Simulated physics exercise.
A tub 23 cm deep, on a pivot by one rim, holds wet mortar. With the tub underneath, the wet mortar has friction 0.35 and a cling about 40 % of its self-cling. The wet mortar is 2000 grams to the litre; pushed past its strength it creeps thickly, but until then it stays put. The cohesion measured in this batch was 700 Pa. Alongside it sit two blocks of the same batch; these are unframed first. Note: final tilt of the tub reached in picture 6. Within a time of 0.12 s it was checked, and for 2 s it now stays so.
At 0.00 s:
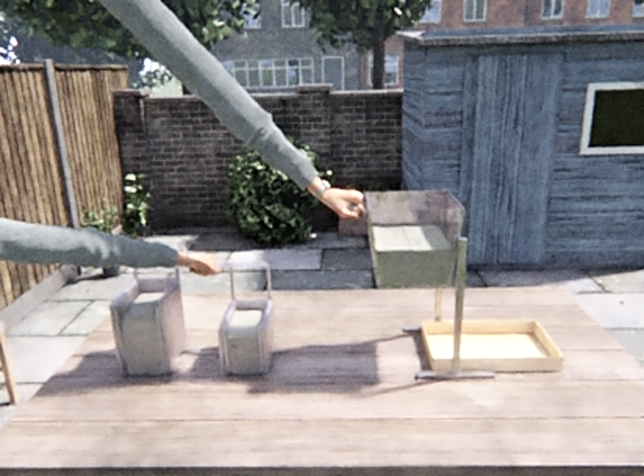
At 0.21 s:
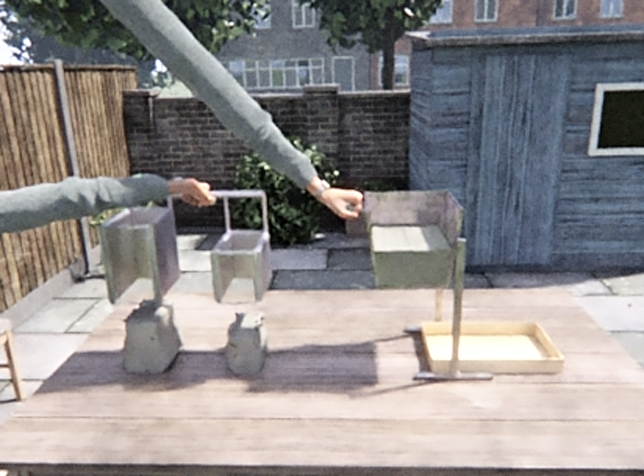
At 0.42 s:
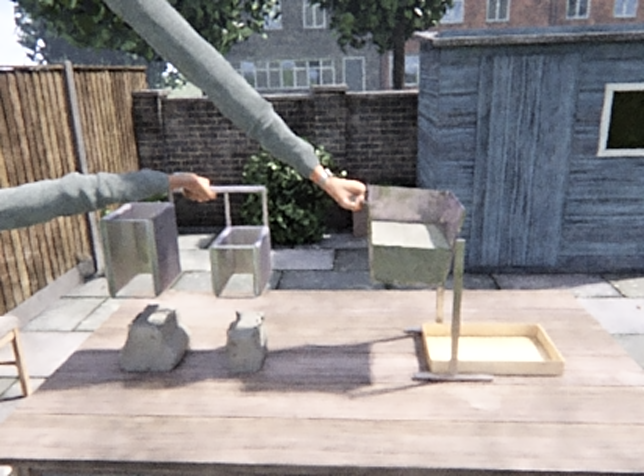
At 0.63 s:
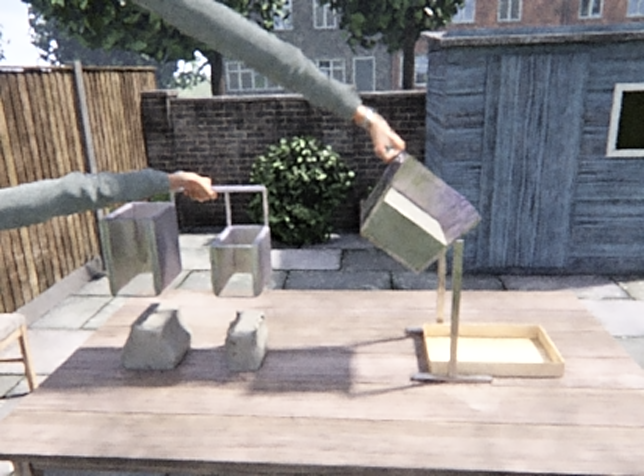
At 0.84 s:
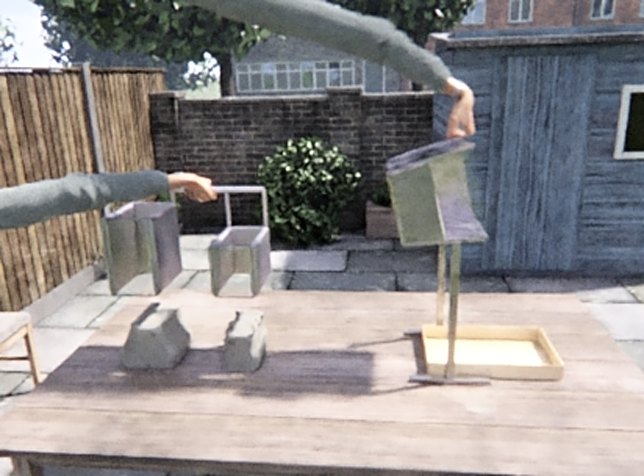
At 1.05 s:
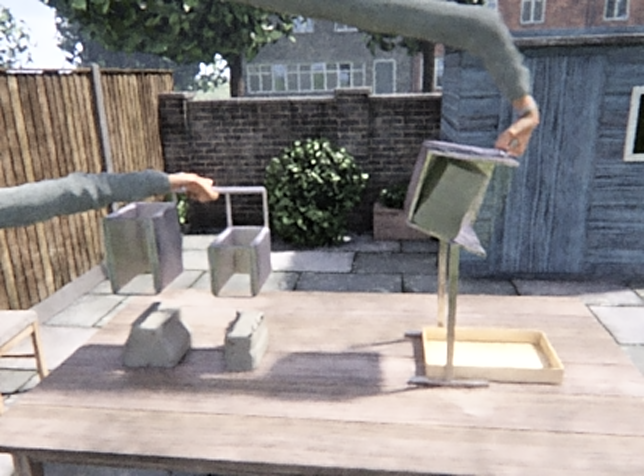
On a wooden table in a walled yard, one hand lifted two box molds off grey blocks, which slumped slightly, then another hand tilted a tub of wet mortar rightward above a shallow tray.
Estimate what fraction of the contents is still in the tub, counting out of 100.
Roughly 0 out of 100.
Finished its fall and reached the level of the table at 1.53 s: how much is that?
Roughly 50 per cent.
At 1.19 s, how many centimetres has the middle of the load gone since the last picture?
10 cm.
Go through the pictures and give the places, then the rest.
In the first picture, handle-side rim at (371, 211), tilt 0 degrees; top of the wet mortar at (377, 250); blocks stand 21 cm, 14 cm (left to right).
In the second picture, handle-side rim at (369, 211), tilt 0 degrees; top of the wet mortar at (375, 250); blocks stand 18 cm, 13 cm (left to right).
In the third picture, handle-side rim at (371, 203), tilt 6 degrees; top of the wet mortar at (376, 243); blocks stand 16 cm, 13 cm (left to right).
In the fourth picture, handle-side rim at (407, 162), tilt 38 degrees; top of the wet mortar at (387, 201); blocks stand 16 cm, 13 cm (left to right).
In the fifth picture, handle-side rim at (472, 148), tilt 78 degrees; top of the wet mortar at (428, 166); blocks stand 16 cm, 13 cm (left to right).
In the sixth picture, handle-side rim at (517, 167), tilt 106 degrees; top of the wet mortar at (449, 165); blocks stand 16 cm, 13 cm (left to right).
After 1.19 s, the tub is at 106 degrees and holds 85 %.
After 1.36 s, the tub is at 106 degrees and holds 32 %.
After 1.53 s, the tub is at 106 degrees and holds 0 %.
After 1.70 s, the tub is at 106 degrees and holds 0 %.
After 3.05 s, at the end, the tub is at 106 degrees and holds 0 %.
